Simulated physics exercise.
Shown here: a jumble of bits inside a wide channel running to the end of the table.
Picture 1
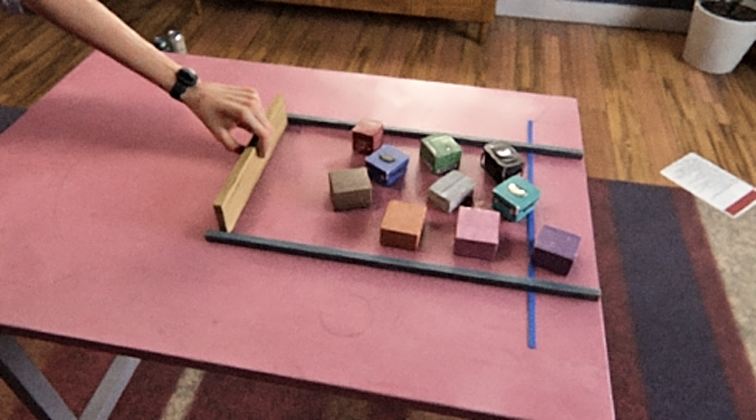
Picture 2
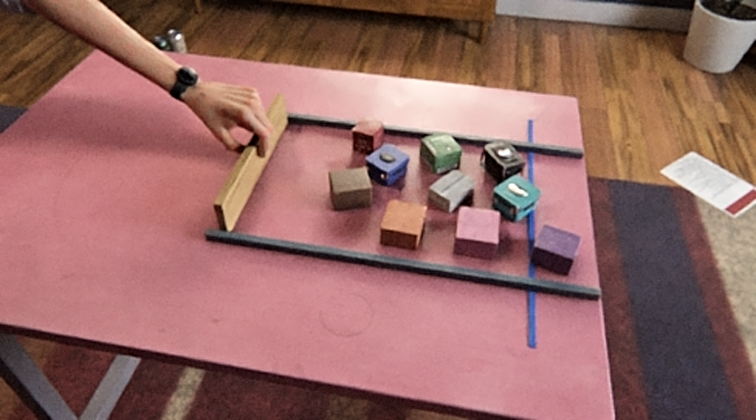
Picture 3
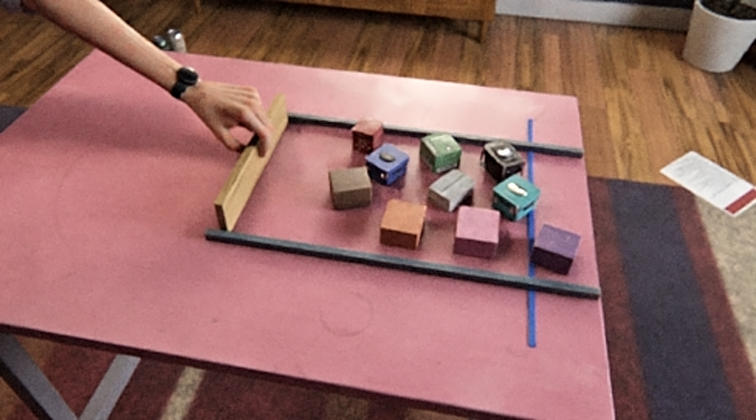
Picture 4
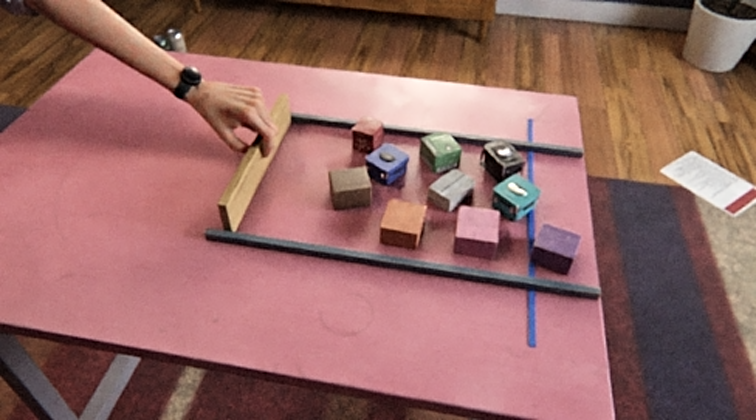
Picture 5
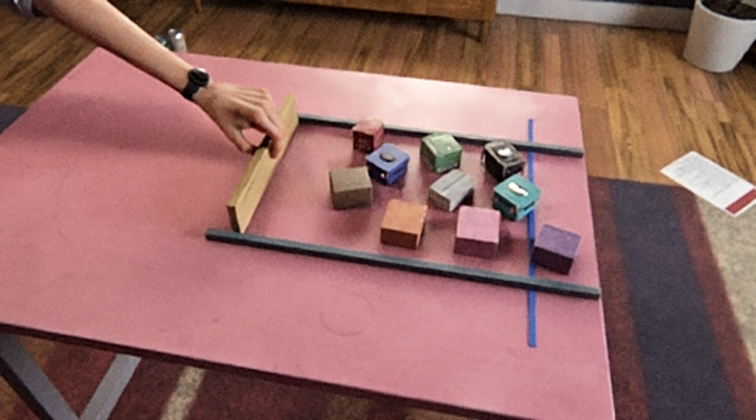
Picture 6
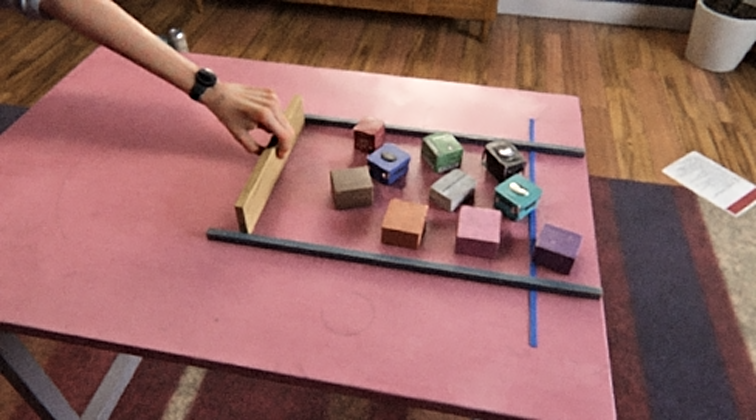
On a pink tabletop, a hand holding a wooden board upright, then sliding it slightly right toward scattered colourful blocks sitting still.
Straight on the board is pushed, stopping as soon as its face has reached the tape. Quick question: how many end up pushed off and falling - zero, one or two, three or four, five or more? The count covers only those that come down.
Three or four.
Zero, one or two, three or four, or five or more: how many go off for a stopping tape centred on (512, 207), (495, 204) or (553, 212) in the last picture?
Lab note - count at each of the three spots: Either one or two; none; five or over.
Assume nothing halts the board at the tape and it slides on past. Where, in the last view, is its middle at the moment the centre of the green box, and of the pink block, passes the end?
Green box over the end: About (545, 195). Pink block over the end: About (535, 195).
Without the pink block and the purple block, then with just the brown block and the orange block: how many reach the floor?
The first removal gives 2, the second gives 1.
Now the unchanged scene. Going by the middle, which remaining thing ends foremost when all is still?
I reckon it's the pink block.
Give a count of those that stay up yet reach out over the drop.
Result: 3.
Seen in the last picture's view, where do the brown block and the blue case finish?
I'd put one at around (555, 221) and the other at around (550, 181).
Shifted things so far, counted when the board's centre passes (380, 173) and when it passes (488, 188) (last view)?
By then 4, and 10.
Early on, none off yet; purple block at rest near (557, 249); turquoise case at rest near (517, 199); black case at rest near (504, 161).
A while later, none off yet; purple block at rest near (557, 249); turquoise case at rest near (517, 199); black case moving near (509, 162).
Further along, none off yet; purple block travelled about its own width near (600, 257); turquoise case travelled about its own width near (565, 212); black case travelled well along near (572, 167).
Finally, the number that fall off is three or four; lost, black case, turquoise case and purple block.
